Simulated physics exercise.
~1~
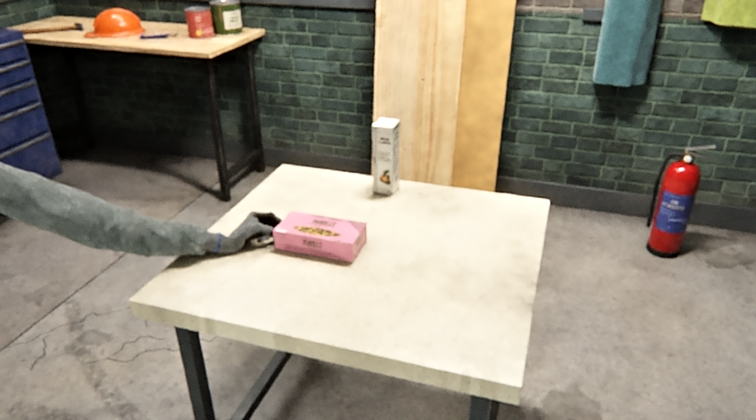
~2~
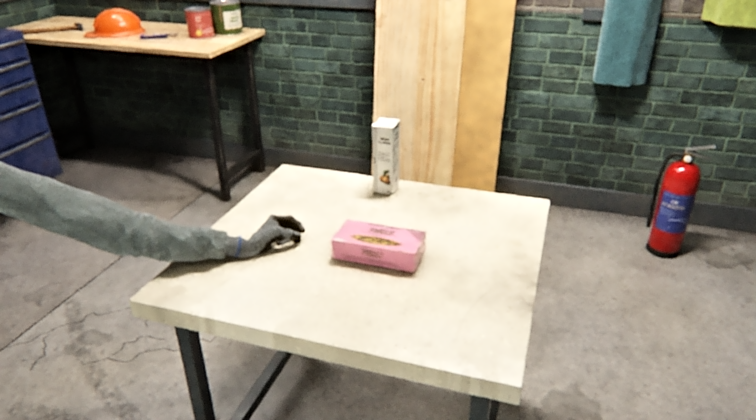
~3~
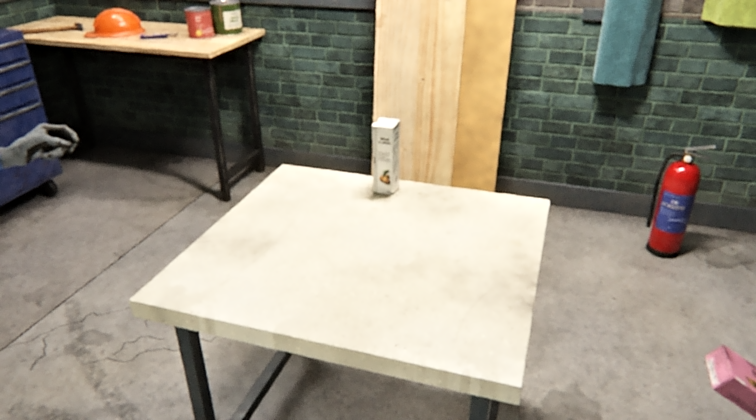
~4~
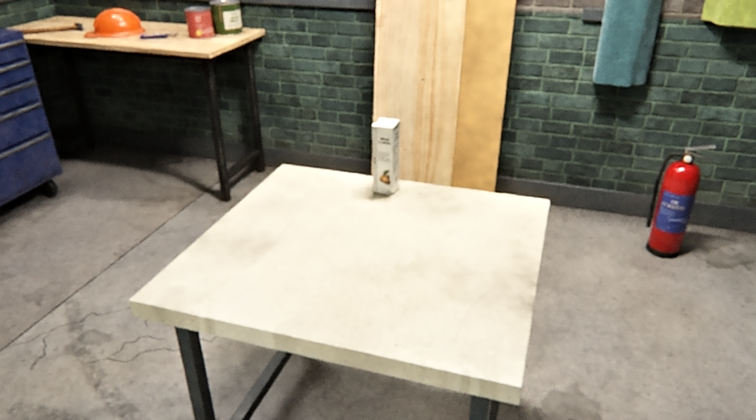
A gloved hand shoves a pink packet rightward across the table and it falls off.
